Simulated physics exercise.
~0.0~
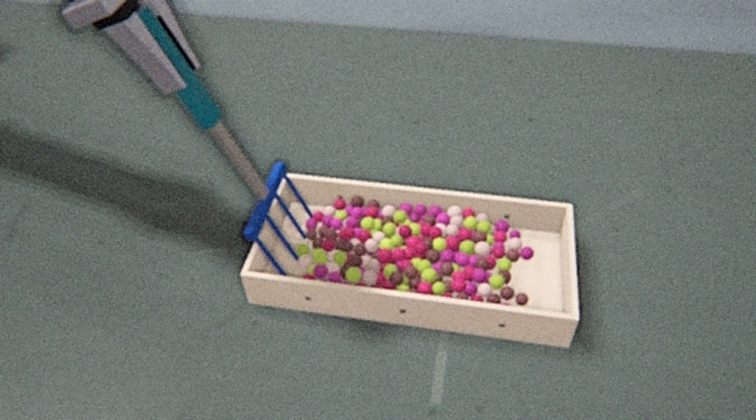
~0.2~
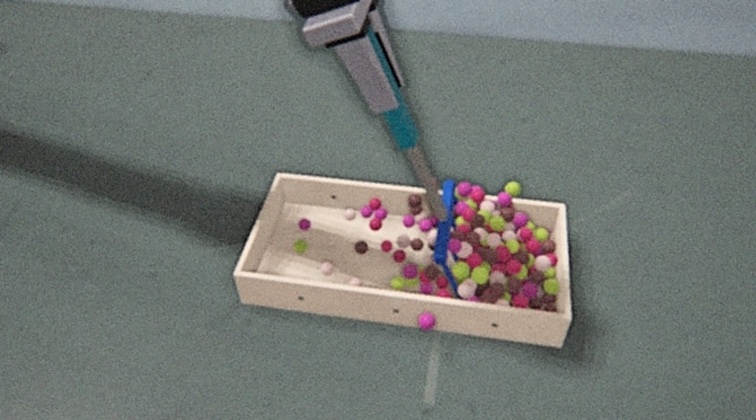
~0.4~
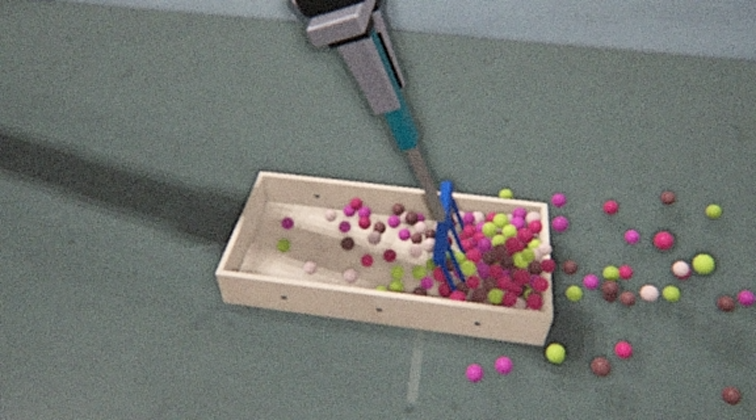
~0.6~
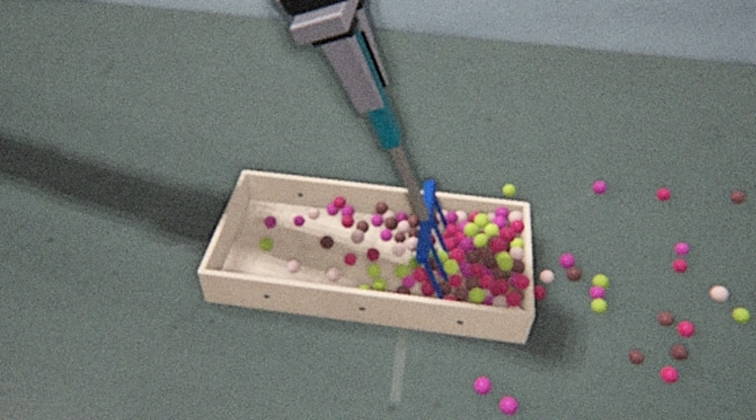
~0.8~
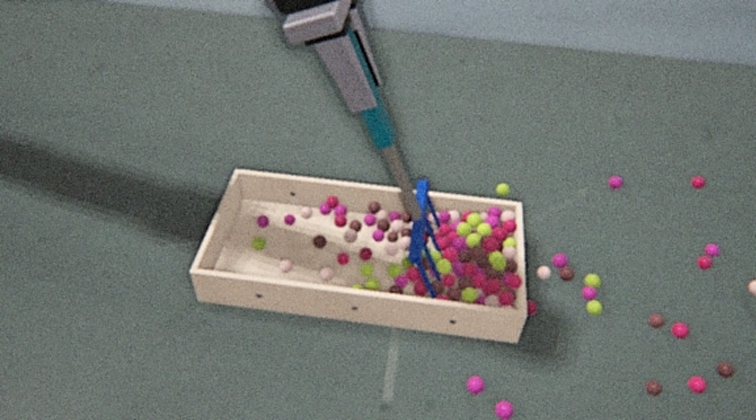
In this clip, a robot arm pushes a blue pronged comb rightward through a wooden trough of small colourful balls, heaping them at the right end until some spill over onto the green surface and scatter, while most remain piled in the trough beside the stopped comb.
